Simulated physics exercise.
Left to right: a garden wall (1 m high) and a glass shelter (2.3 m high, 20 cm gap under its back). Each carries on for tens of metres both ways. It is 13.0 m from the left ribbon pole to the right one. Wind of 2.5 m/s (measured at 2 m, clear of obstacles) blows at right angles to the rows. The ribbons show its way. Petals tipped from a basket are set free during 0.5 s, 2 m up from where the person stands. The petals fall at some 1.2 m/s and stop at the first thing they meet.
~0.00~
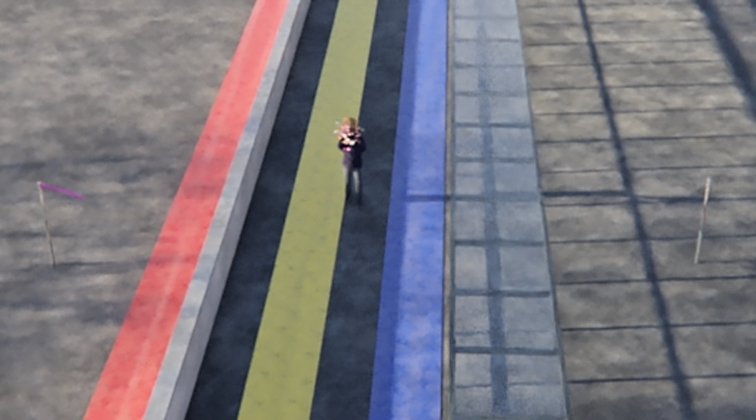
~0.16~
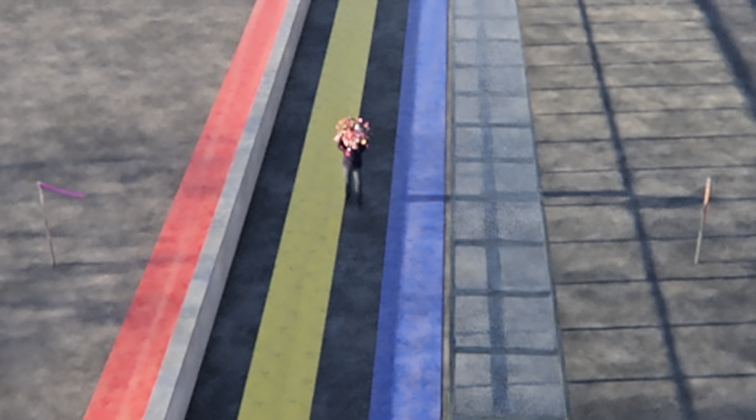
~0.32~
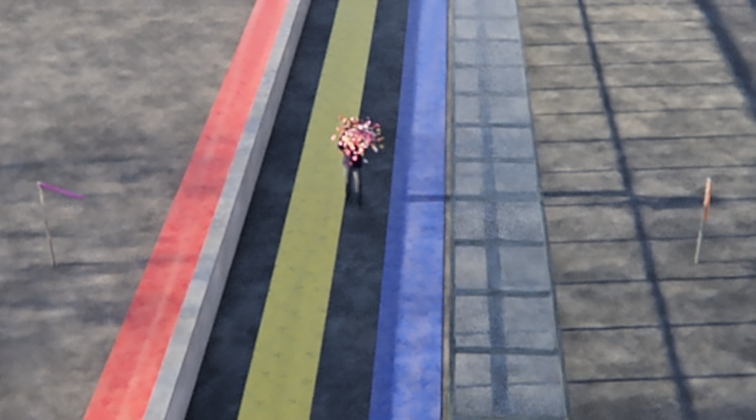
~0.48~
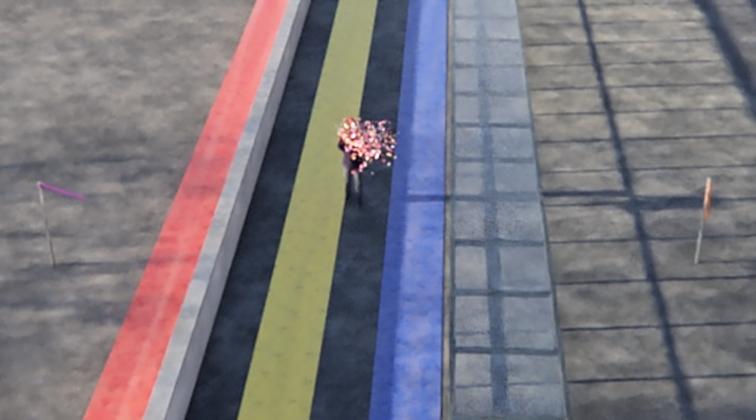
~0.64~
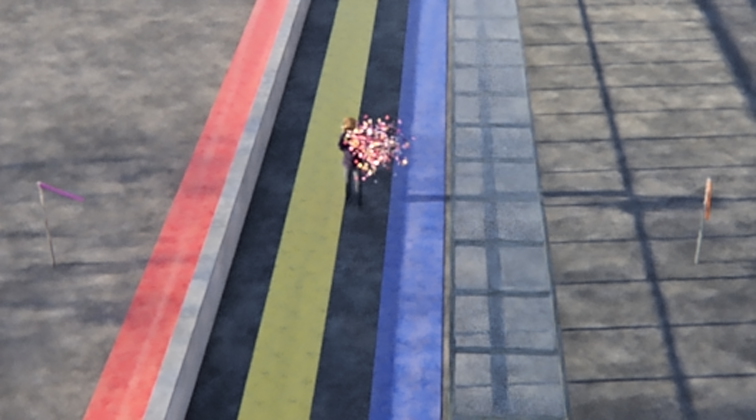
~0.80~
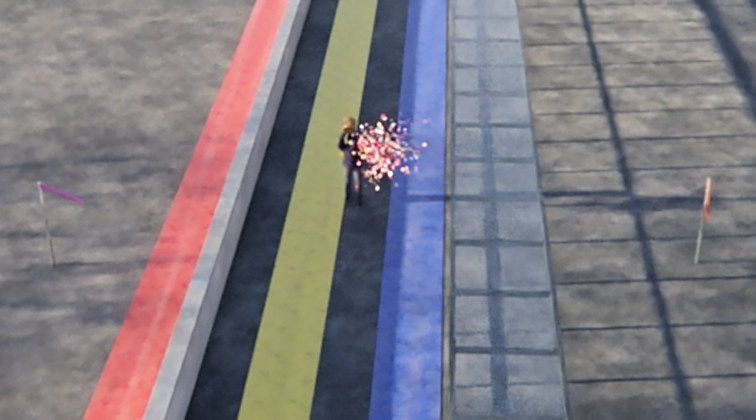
A cluster of pink, white and orange petals appears around a small dark-clothed figure, spreads into a loose cloud and drifts right, away from the figure and across the edge of the blue strip. The view looks down from high up on grey paving, and the camera stays still. Red, yellow and blue strips run between a low pale wall and a paler paved band, with thin ribbon poles at either side.
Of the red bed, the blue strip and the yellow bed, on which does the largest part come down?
It is blue that catches most.
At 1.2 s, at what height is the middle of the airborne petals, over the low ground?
Roughly 1.2 m up.
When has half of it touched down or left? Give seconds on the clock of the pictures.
At about 2.0 s.
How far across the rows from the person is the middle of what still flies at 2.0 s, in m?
About 1.0 m.
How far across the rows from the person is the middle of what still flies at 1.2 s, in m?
Roughly 1.0 m.
After 1.2 s, 1 % is no longer flying here, and 0 % lies on the yellow bed, 0 % on the blue strip and 0 % on the red bed; the middle of what still flies is 1.1 m above the low ground, near (400, 170).
After 2.0 s, 55 % is no longer flying here, and 0 % lies on the yellow bed, 31 % on the blue strip and 0 % on the red bed; the middle of what still flies is 0.3 m above the low ground, near (403, 203).
After 3.5 s, 100 % is no longer flying here, and 1 % lies on the yellow bed, 53 % on the blue strip and 0 % on the red bed.
After 8.0 s, 100 % is no longer flying here, and 1 % lies on the yellow bed, 53 % on the blue strip and 0 % on the red bed.
After 45.0 s, 100 % is no longer flying here, and 1 % lies on the yellow bed, 53 % on the blue strip and 0 % on the red bed.
